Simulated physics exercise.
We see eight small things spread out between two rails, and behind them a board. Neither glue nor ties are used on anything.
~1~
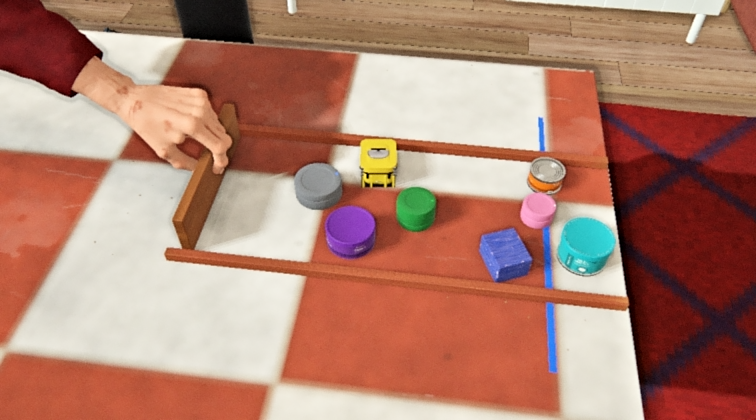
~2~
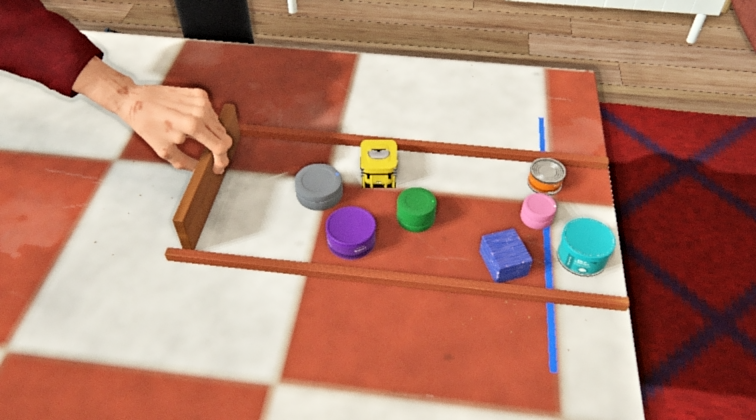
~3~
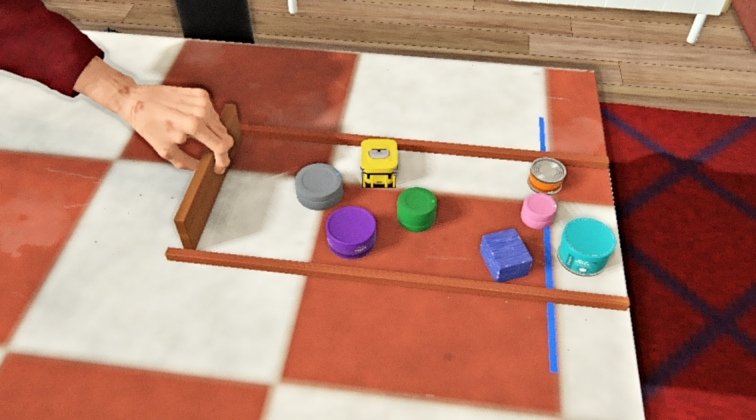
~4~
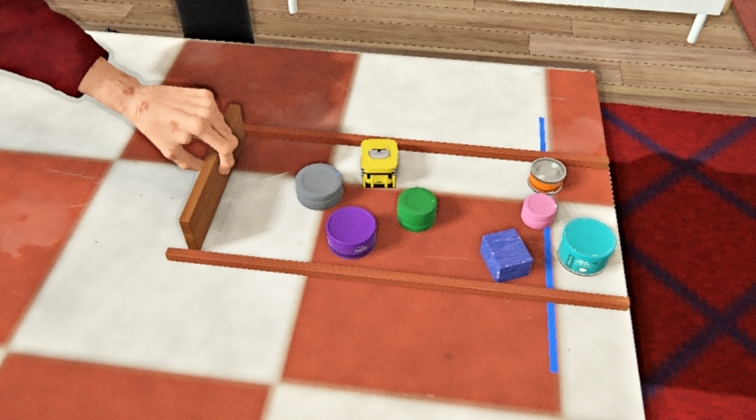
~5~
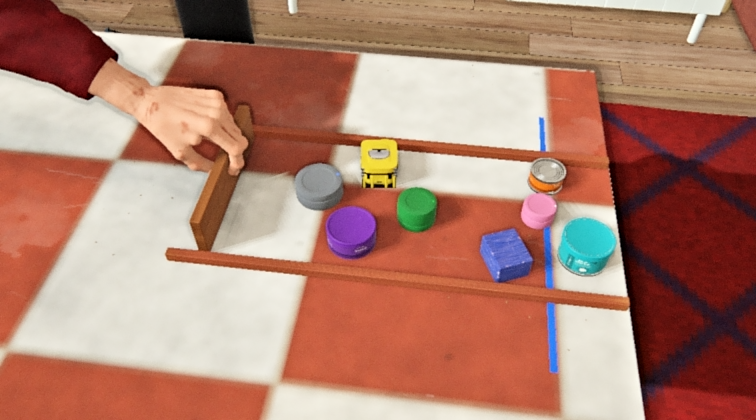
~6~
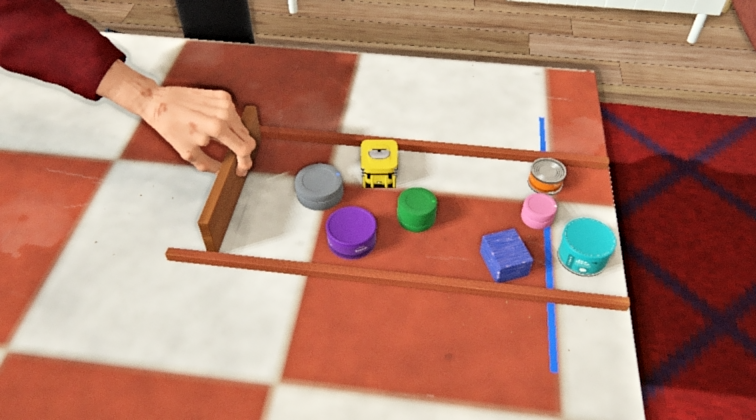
On a checkered table, a hand slides a wooden board slightly right toward scattered small objects.
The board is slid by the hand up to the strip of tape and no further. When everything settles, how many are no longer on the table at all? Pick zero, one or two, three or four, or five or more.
One or two are off the table.
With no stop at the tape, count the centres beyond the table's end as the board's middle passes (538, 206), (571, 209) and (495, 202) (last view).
That makes 1, 5, 0.
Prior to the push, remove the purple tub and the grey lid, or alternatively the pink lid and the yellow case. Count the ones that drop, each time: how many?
The count is 0 in one try and 1 in the other, in that order.
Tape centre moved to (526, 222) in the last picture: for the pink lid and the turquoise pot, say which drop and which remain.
The pink lid stays put; the turquoise pot topples down.
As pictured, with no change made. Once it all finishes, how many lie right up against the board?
The count comes out at 3.
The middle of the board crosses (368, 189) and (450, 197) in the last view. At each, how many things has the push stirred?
4 by the first point, 5 by the second.
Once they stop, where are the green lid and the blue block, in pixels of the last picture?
Near (606, 234) and (620, 273).
Soon after, none off yet; turquoise pot at rest near (586, 247); orange tin at rest near (547, 176); pink lid at rest near (539, 211).
After that, none off yet; turquoise pot displaced a little near (610, 245); orange tin displaced a little near (560, 178); pink lid displaced about its own width near (565, 207).
In the end, the number that fall off is one or two; gone, turquoise pot.
